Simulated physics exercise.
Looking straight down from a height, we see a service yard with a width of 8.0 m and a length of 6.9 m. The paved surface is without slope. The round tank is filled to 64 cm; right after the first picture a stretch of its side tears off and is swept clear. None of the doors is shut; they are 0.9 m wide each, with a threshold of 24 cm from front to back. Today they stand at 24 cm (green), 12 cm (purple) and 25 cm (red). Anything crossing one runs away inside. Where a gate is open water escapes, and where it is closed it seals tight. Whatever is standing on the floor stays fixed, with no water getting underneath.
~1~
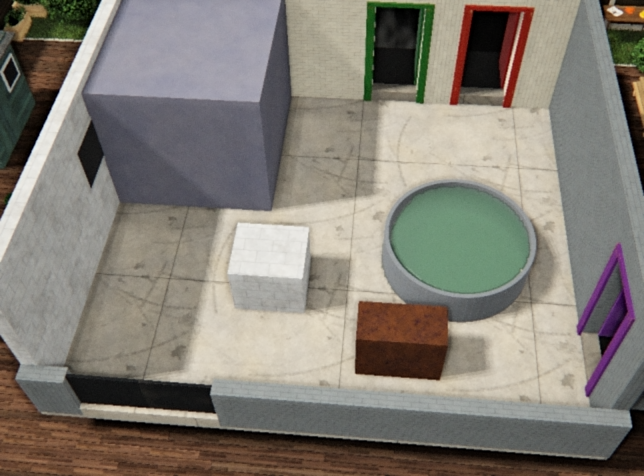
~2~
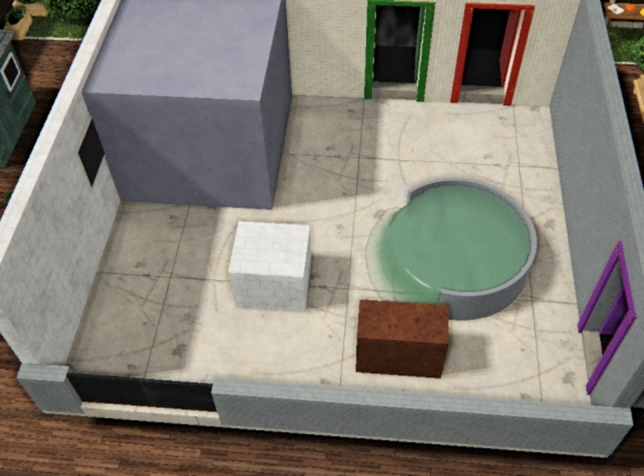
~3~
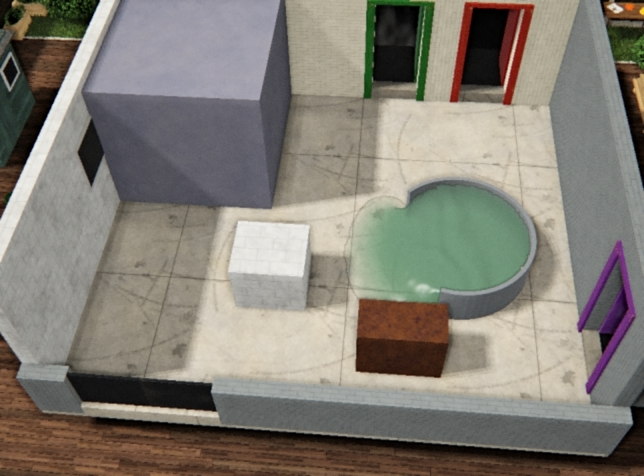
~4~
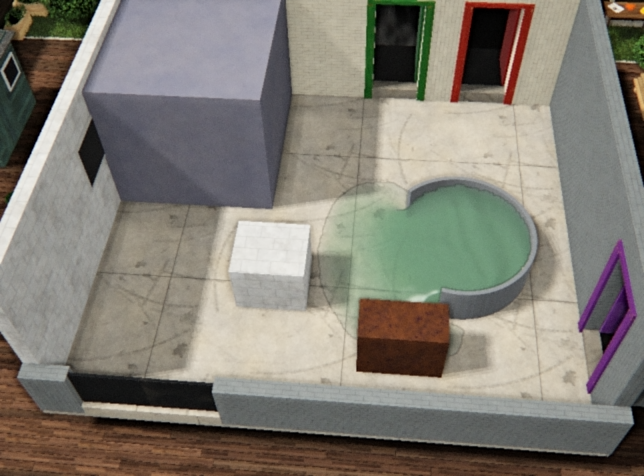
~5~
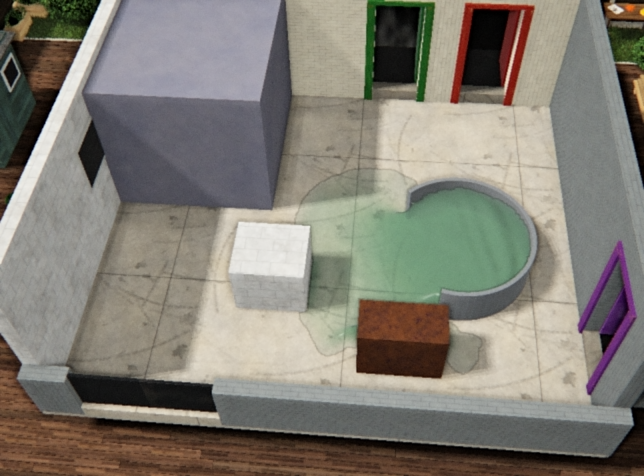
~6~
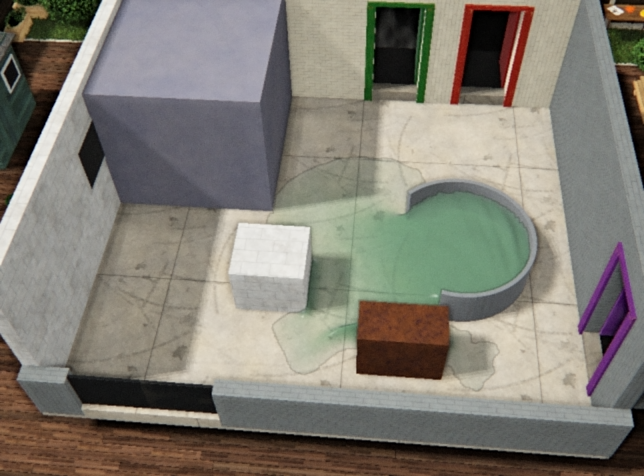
Green water pouring from a broken round tank, spreading left across a pale paved yard and around the white and brown blocks.
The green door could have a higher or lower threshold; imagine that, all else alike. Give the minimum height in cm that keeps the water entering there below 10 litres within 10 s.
It would need to be at least 5.5 cm high.
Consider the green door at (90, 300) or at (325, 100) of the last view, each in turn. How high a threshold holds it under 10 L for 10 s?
Minimums: About 22 cm and 16 cm.
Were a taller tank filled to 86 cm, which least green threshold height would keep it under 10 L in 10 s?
Around 8.5 cm high.
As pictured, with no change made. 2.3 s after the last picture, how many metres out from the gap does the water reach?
Near 5.6 metres, give or take.
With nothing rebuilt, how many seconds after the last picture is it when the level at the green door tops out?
The depth peaks at about 3.5 seconds.
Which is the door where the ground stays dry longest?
Final door: Red.
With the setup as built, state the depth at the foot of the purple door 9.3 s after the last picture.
The depth there is around 5.5 cm.
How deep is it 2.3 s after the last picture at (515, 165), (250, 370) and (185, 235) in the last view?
Roughly 0, 7 and 7 cm, in turn.
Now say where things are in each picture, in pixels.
Still water, 64 cm deep, in the round tank at (459, 238); the green door at (397, 62) is dry, in the first frame.
The gap is at (389, 262), the front 0.3 m out at a hidden place; the back of the round tank holds 64 cm, in the second frame.
The gap is at (389, 263), the front 0.7 m out at (368, 207); the back of the round tank holds 64 cm, in the third frame.
The gap is at (390, 264), the front 1.2 m out at (339, 203); the back of the round tank holds 64 cm, in the fourth frame.
Water pours out at (389, 265) and has run 1.7 m, to (309, 197); about 7 cm deep outside, 60 cm at the back, in the fifth frame.
The gap is at (389, 266), the front 2.2 m out at (280, 199); the back of the round tank holds 54 cm; 1.8 m in a straight line remain to the green door at (397, 61), in the sixth frame.
Then, 0.7 s after the last picture water covers 35 % of the floor, deepest (47 cm) near (319, 290); it has not reached the green door.
Then, 2.3 s after the last picture water covers 60 % of the floor, deepest (30 cm) near (88, 302); 4 cm at the green door, 0 litres in over its 24 cm threshold.
Then, 9.3 s after the last picture water covers 100 % of the floor, deepest (12 cm) near (81, 394); 6 cm at the green door, 0 litres in over its 24 cm threshold.
At the green door as built, the water peaked near 10 cm, 3.5 s after the last picture.
With a threshold of 5 cm, 13 litres would have come in within the 10 s; with 6 cm, 7 litres. So under 10 litres takes about 5.5 cm.
